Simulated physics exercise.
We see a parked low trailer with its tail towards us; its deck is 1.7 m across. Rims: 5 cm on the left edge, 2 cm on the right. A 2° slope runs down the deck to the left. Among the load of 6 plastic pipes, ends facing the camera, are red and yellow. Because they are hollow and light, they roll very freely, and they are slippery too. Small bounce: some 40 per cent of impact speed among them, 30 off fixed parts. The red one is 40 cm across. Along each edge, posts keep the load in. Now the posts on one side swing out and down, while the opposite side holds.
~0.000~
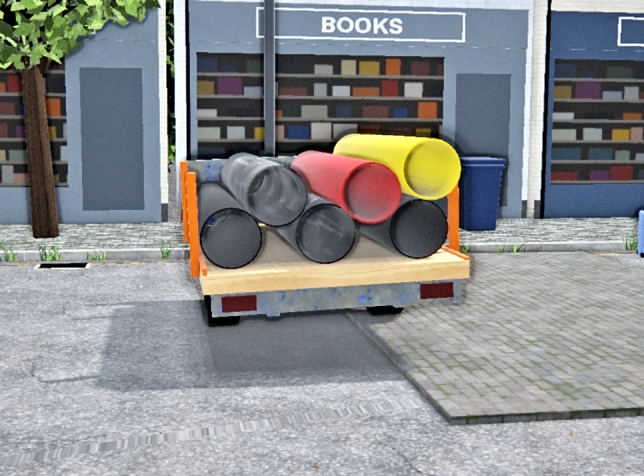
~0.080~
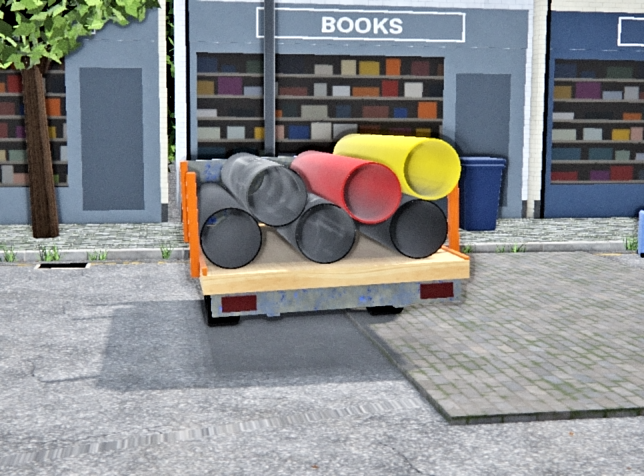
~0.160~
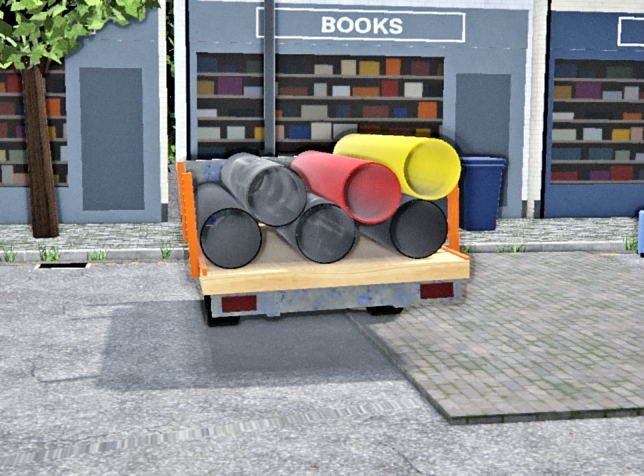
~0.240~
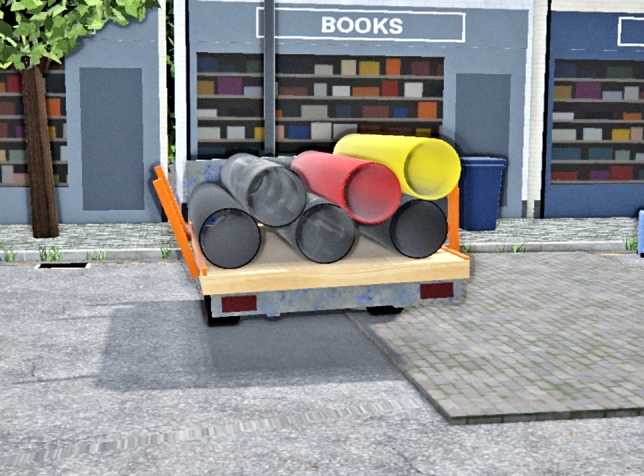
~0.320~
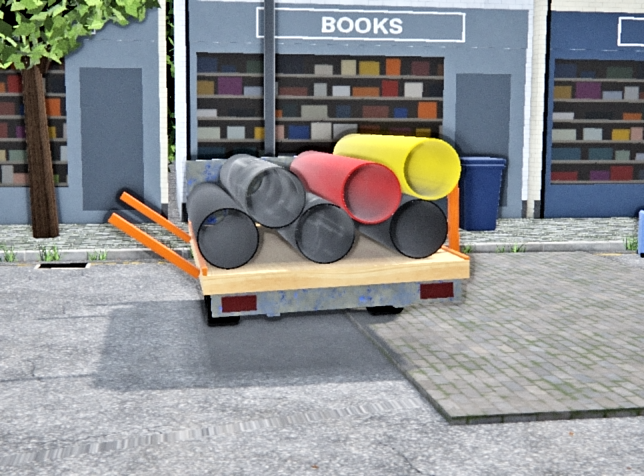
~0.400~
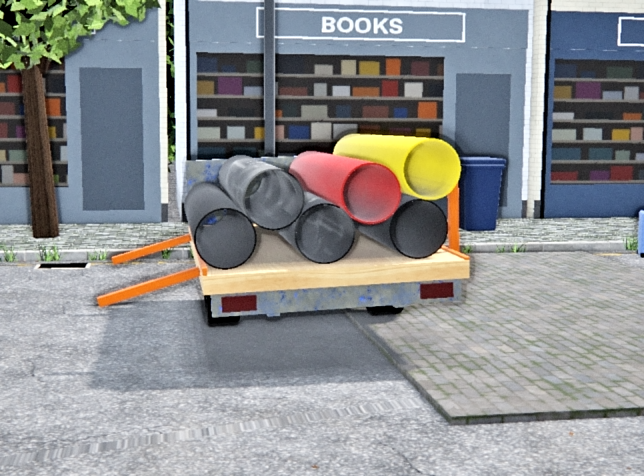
A low trailer stacked with plastic pipes, one red and one yellow, stood parked facing away outside a bookshop while the orange posts along its left side swung outward and down, the pipes barely moving.
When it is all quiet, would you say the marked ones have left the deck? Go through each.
Red pipe no, it has not; yellow no, it has not.
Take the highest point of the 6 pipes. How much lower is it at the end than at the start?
0 cm.
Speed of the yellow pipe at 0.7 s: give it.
About 0.0 m/s.
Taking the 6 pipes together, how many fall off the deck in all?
Total: 0.
Then, 0.7 s in, red is up on others, 60 cm from the right edge; yellow is up on others, 20 cm from the right edge; 0 of 6 are off.
In the end (1.1 s), red is up on others, 60 cm from the right edge; yellow is up on others, 20 cm from the right edge; 0 of 6 are off.
